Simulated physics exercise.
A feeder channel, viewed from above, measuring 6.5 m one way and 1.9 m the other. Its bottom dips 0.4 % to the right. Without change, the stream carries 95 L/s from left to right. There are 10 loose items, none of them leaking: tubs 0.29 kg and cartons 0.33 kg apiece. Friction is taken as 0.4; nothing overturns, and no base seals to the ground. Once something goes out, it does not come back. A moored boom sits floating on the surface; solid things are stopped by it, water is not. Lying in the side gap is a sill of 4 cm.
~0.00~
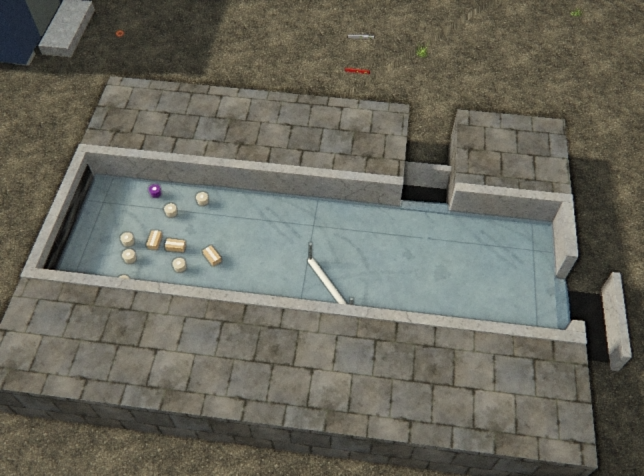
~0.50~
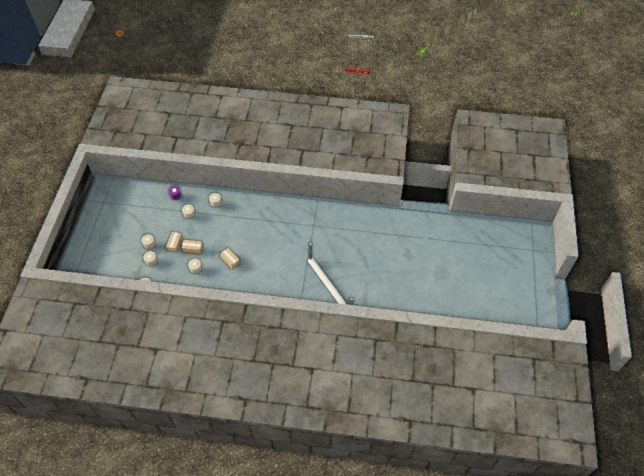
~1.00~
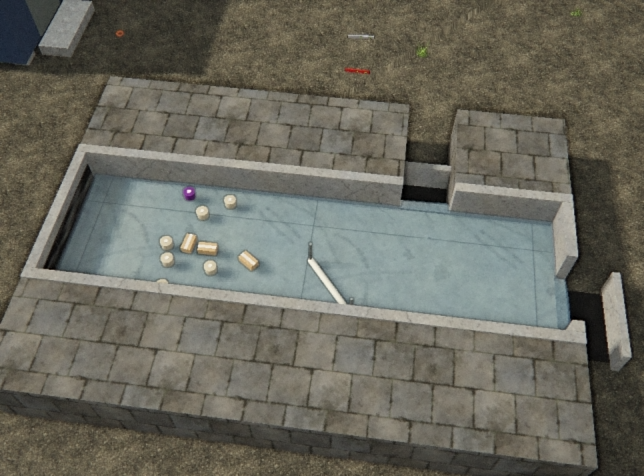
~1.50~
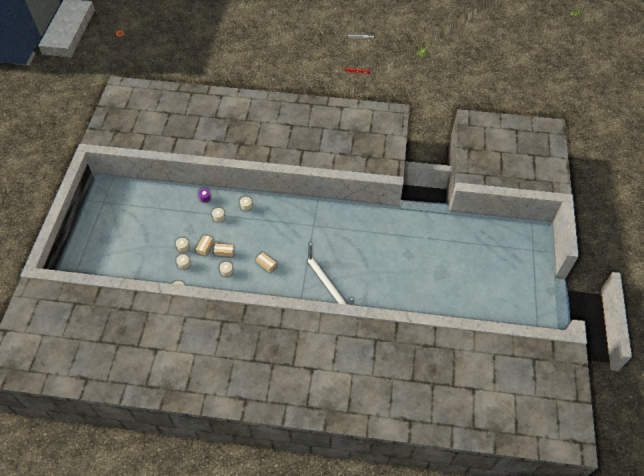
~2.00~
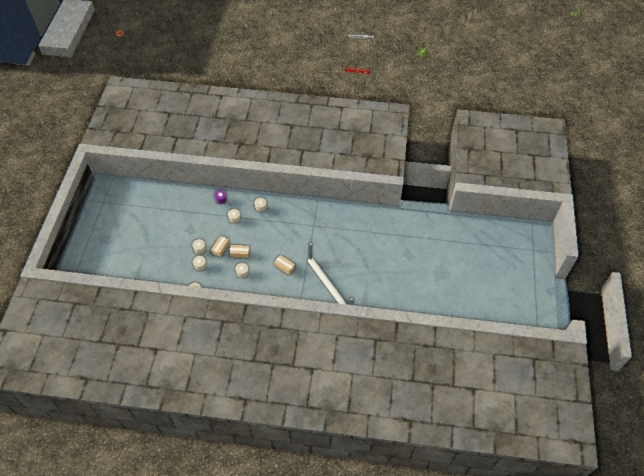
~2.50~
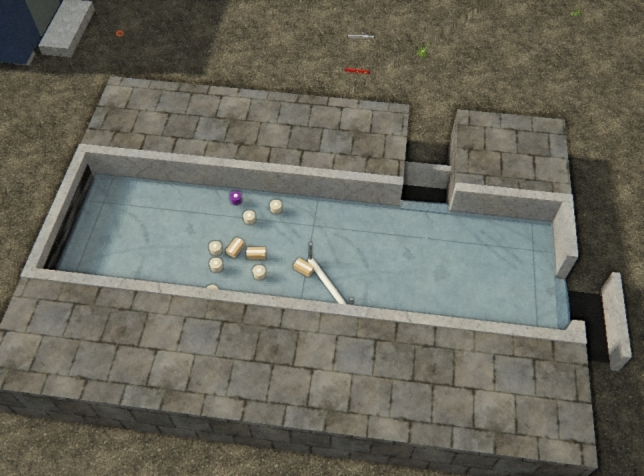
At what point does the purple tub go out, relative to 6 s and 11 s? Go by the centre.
Mid-window exit.
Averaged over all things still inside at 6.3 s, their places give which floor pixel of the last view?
(343, 269).
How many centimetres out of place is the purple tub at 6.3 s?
Some 300 cm from the start.
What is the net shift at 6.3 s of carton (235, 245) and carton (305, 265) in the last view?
Answer, in order asked: 250 cm, 140 cm.
After 3.5 s the purple tub is near (268, 200), 1.6 m from its start, afloat; 0 of 10 are out; 10 afloat.
After 6.3 s the purple tub is near (362, 208), 2.9 m from its start, afloat; 0 of 10 are out; 10 afloat.
After 10.0 s the purple tub has gone out (at 8.4 s); 2 of 10 are out; 8 afloat.
After 14.0 s the purple tub has gone out (at 8.4 s); 2 of 10 are out; 8 afloat.
